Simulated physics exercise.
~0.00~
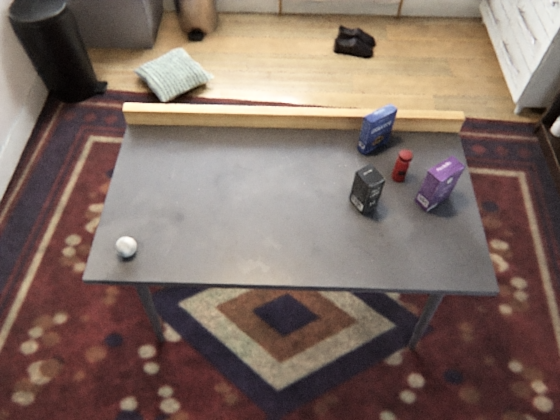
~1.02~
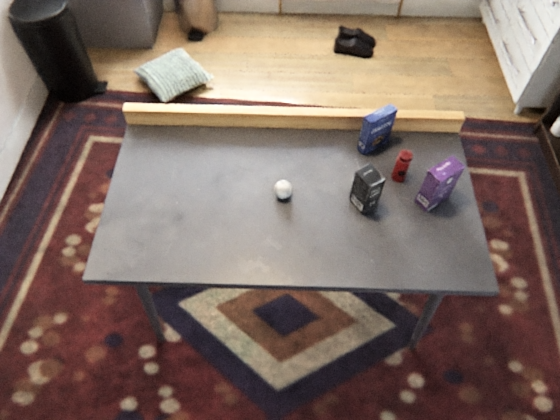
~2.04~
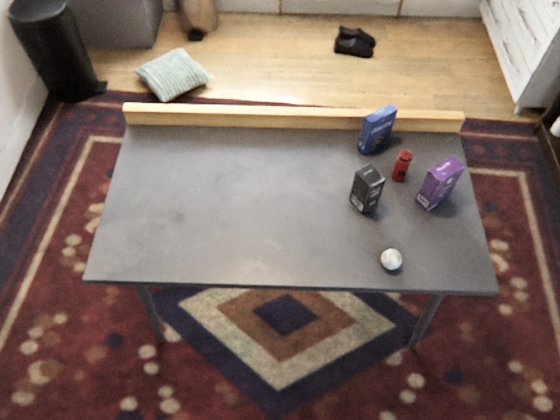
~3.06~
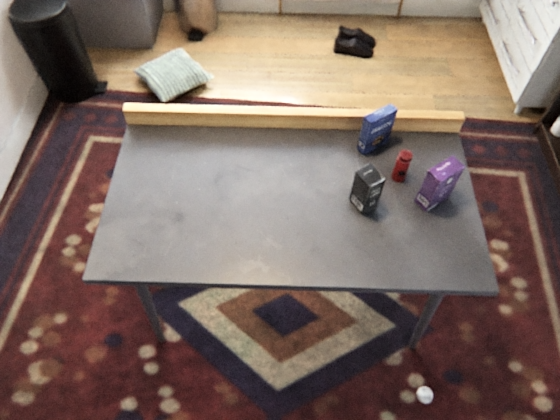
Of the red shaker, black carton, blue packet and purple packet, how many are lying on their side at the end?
None of them are lying on their side. The shaker, the carton and both packets are all still upright on the table.
A white ball starts near the left end of a dark grey table, which stands on a patterned red rug and is seen from above its near side. A pale wooden rail runs along the far edge, and a blue packet, a black carton, a red shaker and a purple packet stand towards the right. The ball travels right and away from the viewer to the middle of the tabletop. It then comes back towards the near edge, farther right, passing in front of the black carton. Finally it is off the table and down on the rug, while all four standing things remain upright in their places.
